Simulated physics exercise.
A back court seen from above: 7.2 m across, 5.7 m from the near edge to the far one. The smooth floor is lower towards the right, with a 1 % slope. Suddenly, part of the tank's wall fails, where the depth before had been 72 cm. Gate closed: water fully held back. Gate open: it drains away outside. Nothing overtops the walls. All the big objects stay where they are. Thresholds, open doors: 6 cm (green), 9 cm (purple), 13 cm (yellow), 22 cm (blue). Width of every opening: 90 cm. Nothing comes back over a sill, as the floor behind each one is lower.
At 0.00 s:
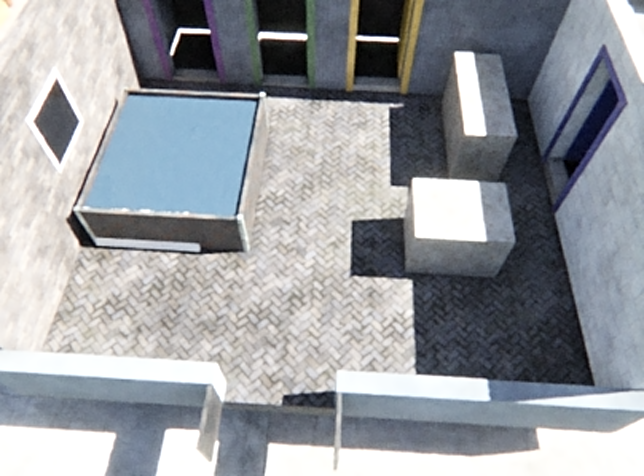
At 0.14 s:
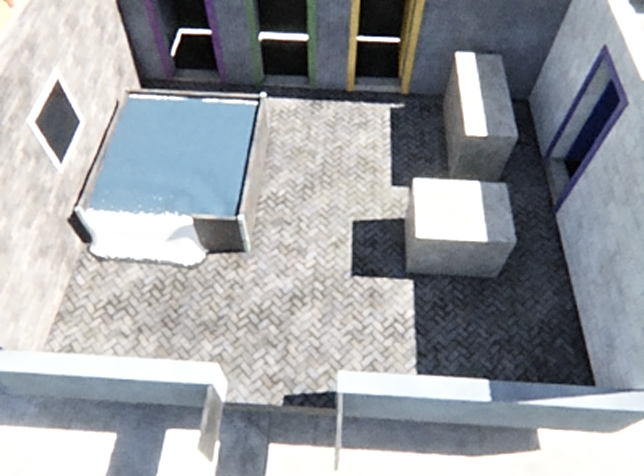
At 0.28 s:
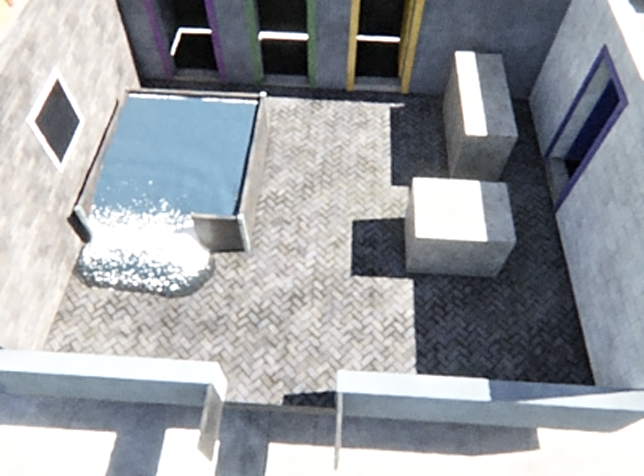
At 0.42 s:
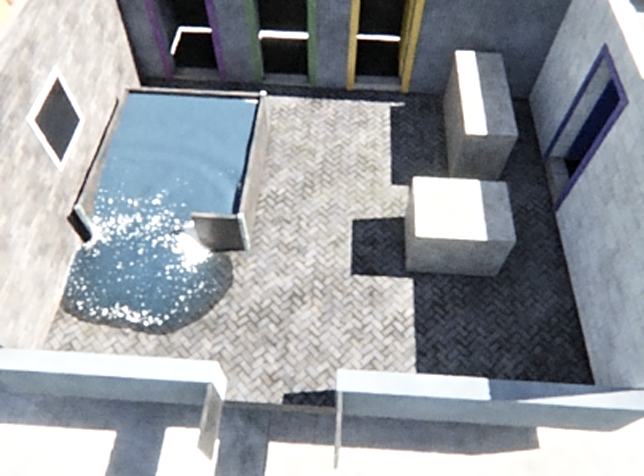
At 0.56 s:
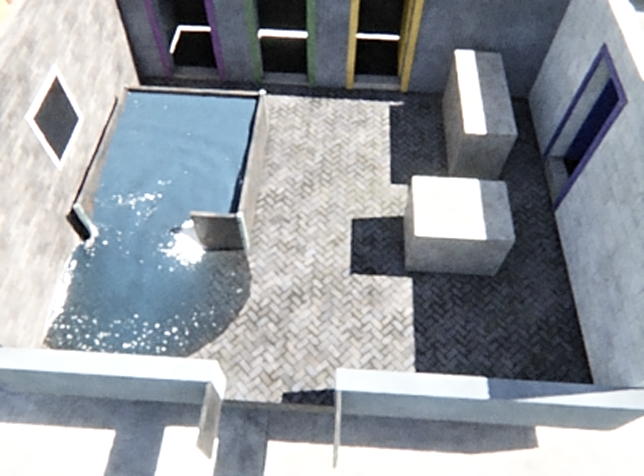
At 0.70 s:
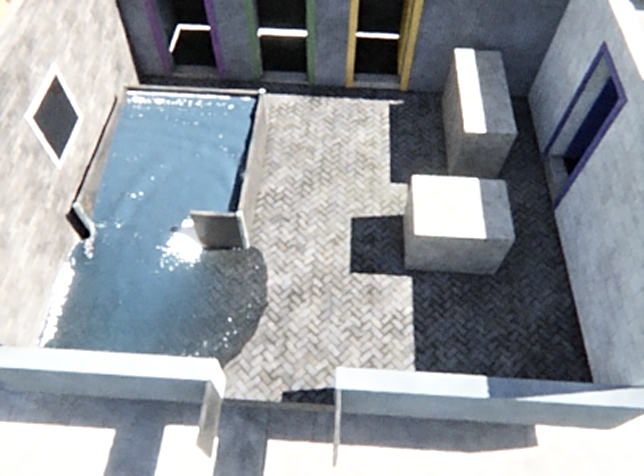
The video shows a walled courtyard from above, where water pours through the front of a raised tank at left, sparkling as it spreads over the paved floor toward the low front wall and rightward, while two pale blocks stay still.
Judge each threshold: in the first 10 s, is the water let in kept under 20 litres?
Verdicts: Green door, kept under; purple door, kept under; yellow door, kept under; blue door, kept under.
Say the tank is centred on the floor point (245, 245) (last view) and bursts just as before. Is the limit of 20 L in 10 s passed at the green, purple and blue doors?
Green: Within limit; purple: Too much; blue: Within limit.
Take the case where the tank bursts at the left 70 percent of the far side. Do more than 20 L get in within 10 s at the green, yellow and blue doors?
So green ends up past the limit, yellow short of it, blue short of it.
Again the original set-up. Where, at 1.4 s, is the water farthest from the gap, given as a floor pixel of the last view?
Point: Roughly (313, 384) in the last view.
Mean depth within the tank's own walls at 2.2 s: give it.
About 36 cm.
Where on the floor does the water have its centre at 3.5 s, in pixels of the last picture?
Close to (219, 254) in the last picture.
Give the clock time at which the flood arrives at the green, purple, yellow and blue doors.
Green: 5.0 s; purple: 4.0 s; yellow: 4.5 s; blue: 4.0 s.
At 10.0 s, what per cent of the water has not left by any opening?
Roughly 88 percent.
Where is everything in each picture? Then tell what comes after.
The first frame shows still water, 72 cm deep, in the tank at (179, 152).
In the second frame, the front is at (93, 252), 0.9 m from the gap at (146, 232); 0.4 m2 of floor is under water; 72 cm left at the back of the tank.
In the third frame, the front is at (77, 261), 1.1 m from the gap at (147, 234); 1.3 m2 of floor is under water; 72 cm left at the back of the tank.
In the fourth frame, the front is at (167, 328), 1.5 m from the gap at (148, 233); 2.6 m2 of floor is under water; 72 cm left at the back of the tank.
In the fifth frame, the front is at a hidden place, 2.0 m from the gap at (147, 233); 4.2 m2 of floor is under water; 72 cm left at the back of the tank.
In the sixth frame, the front is at a hidden place, 2.3 m from the gap at (147, 232); 5.1 m2 of floor is under water; 66 cm left at the back of the tank.
After 1.4 s water covers 15 % of the floor and is deepest (64 cm) near (35, 366); green door not reached, purple door not reached, yellow door not reached, blue door not reached.
After 2.2 s water covers 25 % of the floor and is deepest (54 cm) near (35, 366); green door not reached, purple door not reached, yellow door not reached, blue door not reached.
After 3.5 s water covers 55 % of the floor and is deepest (31 cm) near (76, 368); green door not reached, purple door not reached, yellow door not reached, blue door not reached.
After 6.0 s water covers 90 % of the floor and is deepest (22 cm) near (528, 107); green door 4 cm at the sill, 0 L in, purple door 6 cm at the sill, 1 L in, yellow door 10 cm at the sill, 0 L in, blue door 6 cm at the sill, 0 L in.
After 10.0 s water covers 95 % of the floor and is deepest (20 cm) near (554, 218); green door 7 cm at the sill, 2 L in, purple door 4 cm at the sill, 1 L in, yellow door 6 cm at the sill, 0 L in, blue door 19 cm at the sill, 0 L in.
